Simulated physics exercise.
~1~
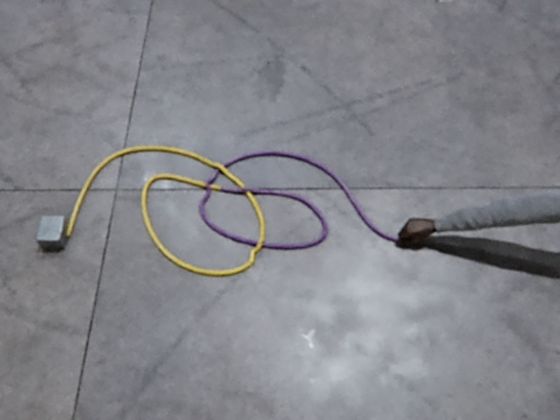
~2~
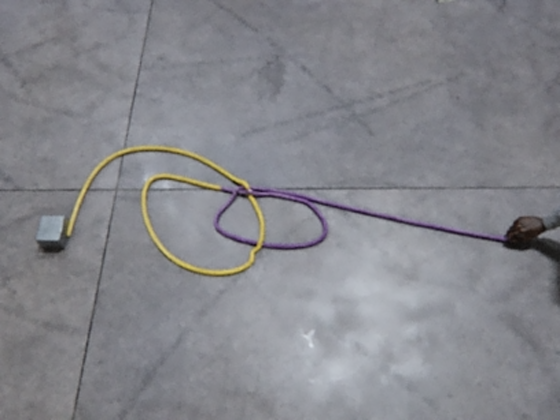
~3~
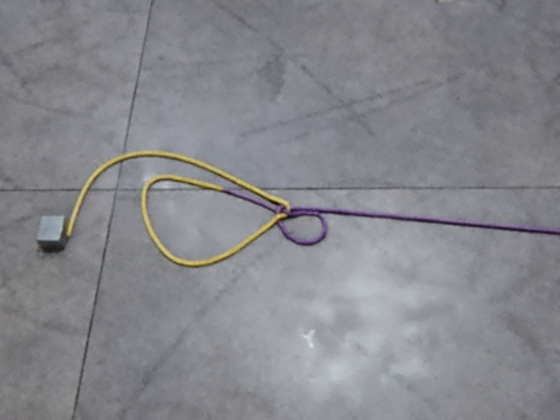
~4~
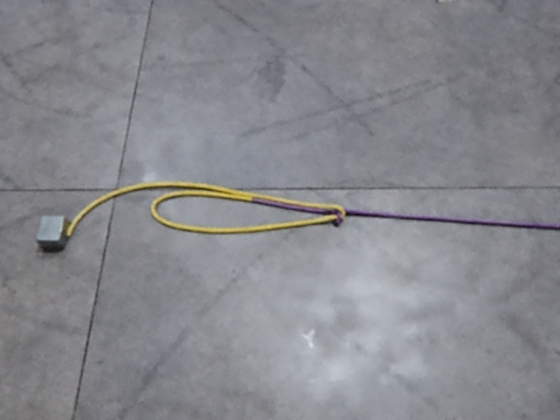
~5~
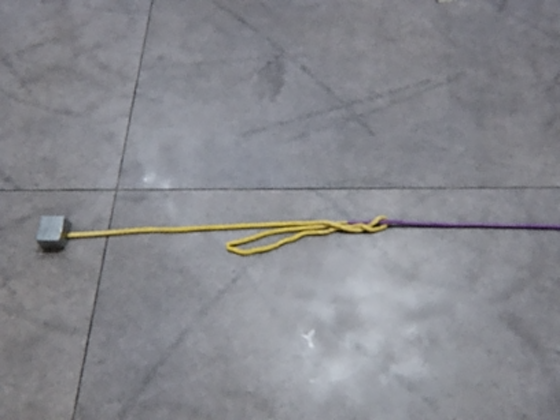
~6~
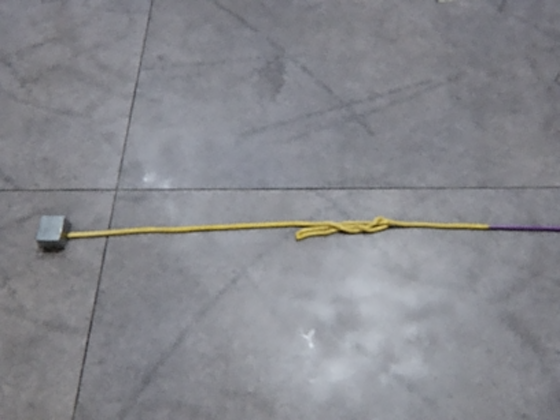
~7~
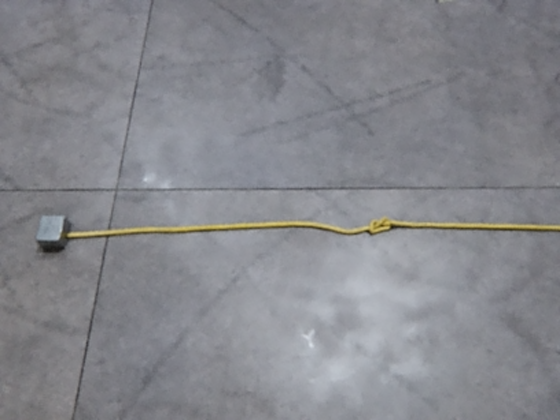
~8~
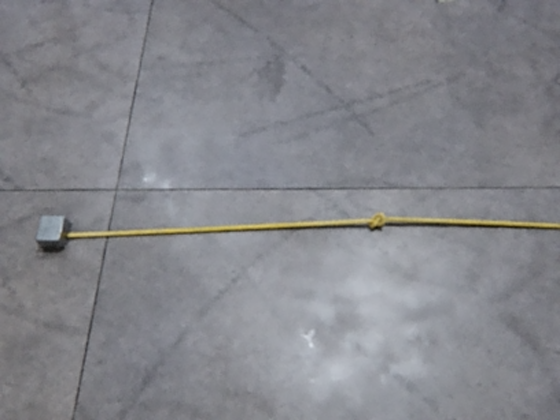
A looped yellow and purple rope, fixed to a small gray block at the left, was pulled to the right by a hand, its loops shrinking and twisting together until they tightened into a small knot in the straightened yellow part.
